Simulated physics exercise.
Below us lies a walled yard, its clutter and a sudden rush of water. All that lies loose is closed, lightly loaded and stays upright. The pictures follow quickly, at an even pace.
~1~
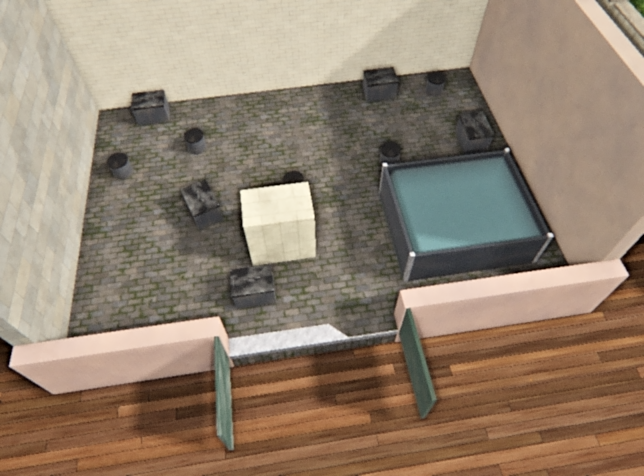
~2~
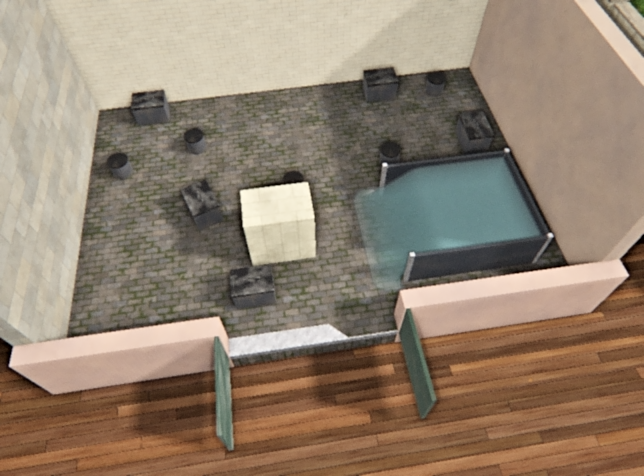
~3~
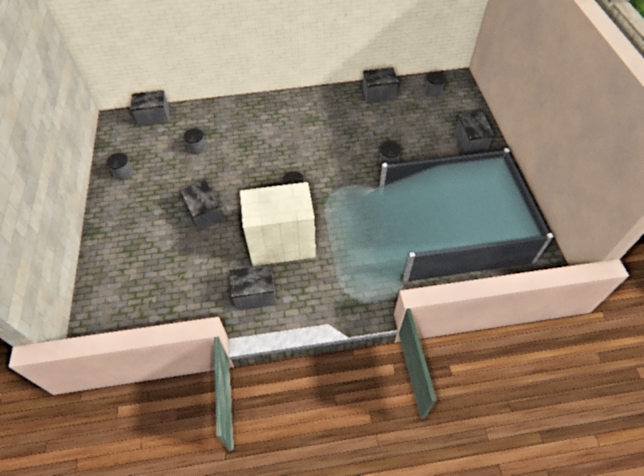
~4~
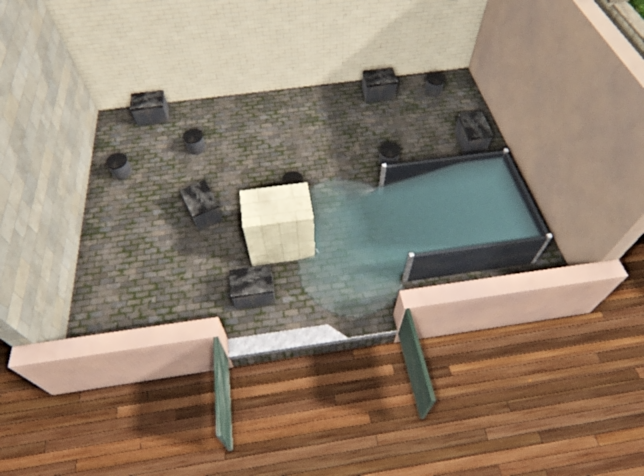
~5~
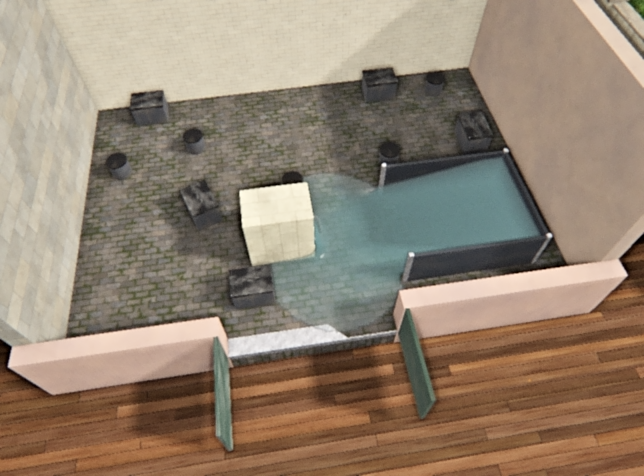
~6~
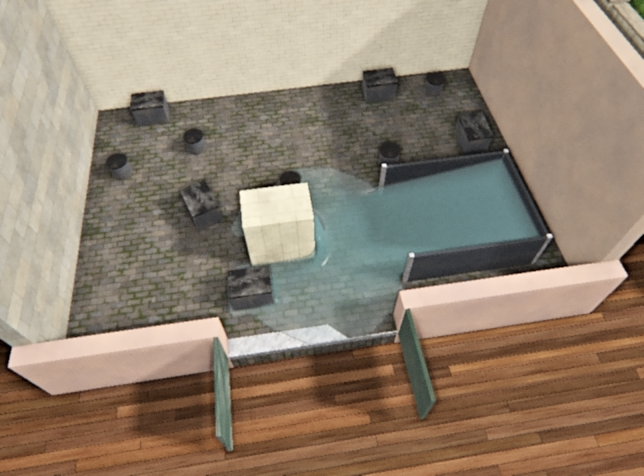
Water spills out of a dark-walled tank through its open left side, spreads leftward across the paved floor of a walled yard, and flows around a pale block, while the scattered dark boxes and round objects stay in place.
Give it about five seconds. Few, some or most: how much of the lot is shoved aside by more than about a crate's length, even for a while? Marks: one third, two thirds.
That comes to from one to two thirds.
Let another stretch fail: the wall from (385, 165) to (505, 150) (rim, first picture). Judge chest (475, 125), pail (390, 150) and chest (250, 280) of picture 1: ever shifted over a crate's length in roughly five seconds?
In that order: Shifted that much, pushed that far, short of that.
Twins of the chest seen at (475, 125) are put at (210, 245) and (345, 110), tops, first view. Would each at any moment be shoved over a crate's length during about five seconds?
One after the other: Shifted that much, under that.
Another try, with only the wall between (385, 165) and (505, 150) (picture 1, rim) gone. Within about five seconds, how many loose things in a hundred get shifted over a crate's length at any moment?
Roughly 80 per cent.
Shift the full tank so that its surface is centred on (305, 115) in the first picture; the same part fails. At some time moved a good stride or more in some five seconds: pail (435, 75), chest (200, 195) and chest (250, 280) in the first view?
In that order: Under that, swept aside, that far or more.
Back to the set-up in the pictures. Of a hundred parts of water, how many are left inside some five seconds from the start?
Roughly 70 per cent.
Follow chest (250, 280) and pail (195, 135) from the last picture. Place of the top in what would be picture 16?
Near (73, 314) and (165, 125).
A moment on, 1 of 10 are well off their spots; 0 afloat.
Next, 4 of 10 are well off their spots; 1 afloat.
Later, 5 of 10 are well off their spots; 6 afloat.
In the end, 6 of 10 are well off their spots, and 6 have been at some point; 5 afloat.
